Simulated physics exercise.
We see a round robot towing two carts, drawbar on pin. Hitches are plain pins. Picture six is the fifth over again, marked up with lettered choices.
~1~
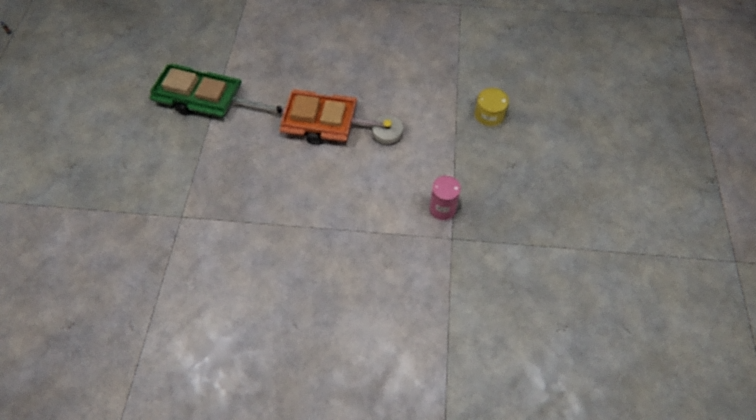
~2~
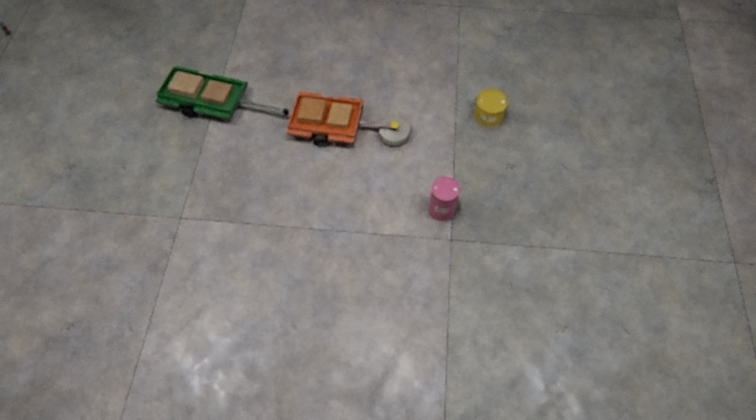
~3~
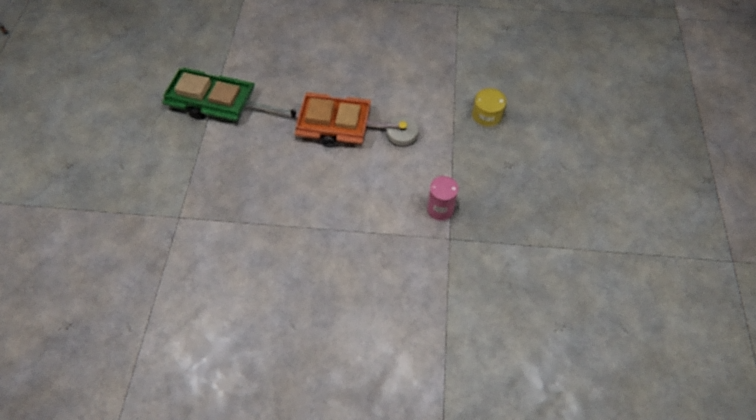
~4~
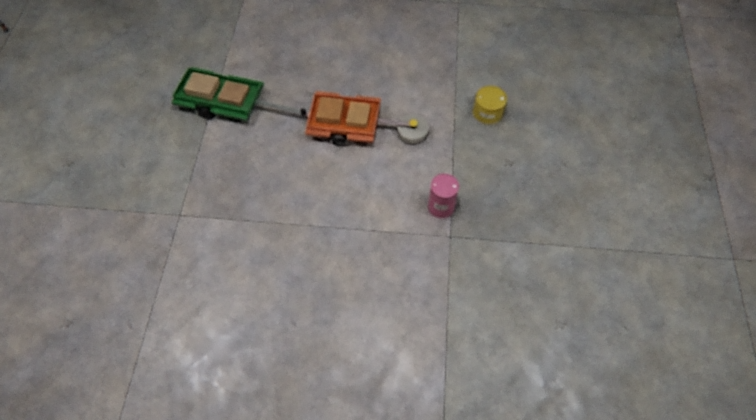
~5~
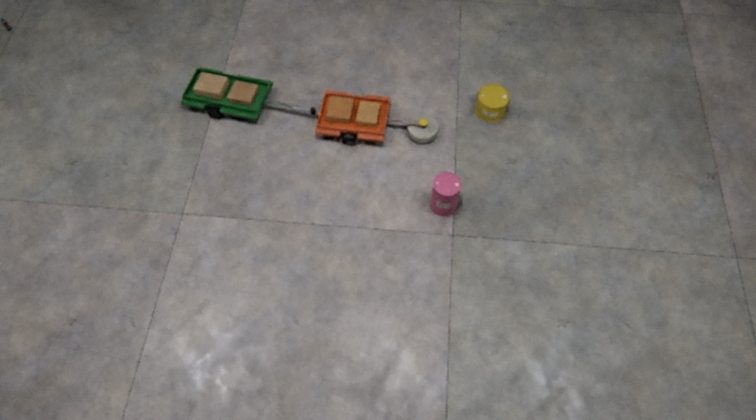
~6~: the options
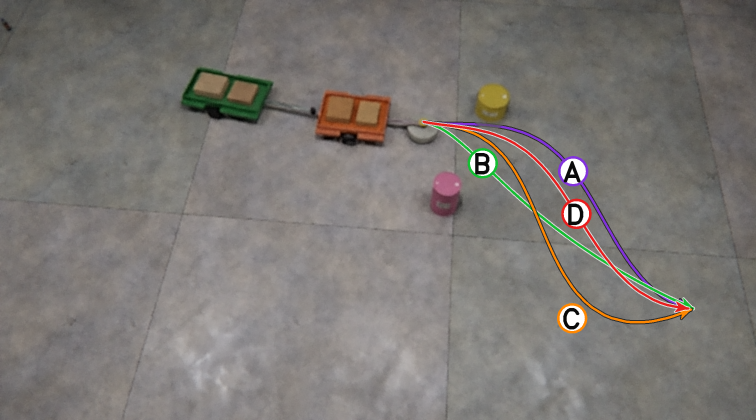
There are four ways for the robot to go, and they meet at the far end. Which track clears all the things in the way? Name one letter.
Route D touches nothing.
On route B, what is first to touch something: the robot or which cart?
The green cart touches first.
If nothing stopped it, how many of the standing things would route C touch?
In all, one.
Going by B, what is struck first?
First the pink drum.
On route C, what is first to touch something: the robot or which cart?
The green cart touches first.
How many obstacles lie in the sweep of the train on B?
One.
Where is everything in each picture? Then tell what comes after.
In the first frame, green cart (196, 88); pink drum (443, 209); yellow tub (490, 114).
In the second frame, robot (395, 130); orange cart (326, 116); green cart (202, 91); pink drum (442, 210).
In the third frame, robot (403, 130); orange cart (334, 116); green cart (209, 92); pink drum (441, 209).
In the fourth frame, robot (413, 128); orange cart (344, 115); green cart (218, 92); pink drum (441, 207).
In the fifth frame, robot (423, 127); orange cart (354, 114); green cart (227, 92); pink drum (444, 205); yellow tub (490, 110).
On the marked copy, A from (424, 122) via (573, 171) to (691, 308); B from (424, 122) via (541, 216) to (693, 309); C from (424, 122) via (542, 229) to (691, 309); D from (424, 122) via (560, 189) to (688, 309).
With D. Early on, robot (527, 159), last cart (329, 108).
Further on, robot (595, 252), last cart (426, 128).
At the end, robot (689, 312), last cart (495, 170); nothing has been touched.
As for the rest, A meets the yellow tub; B meets the pink drum; C meets the pink drum.
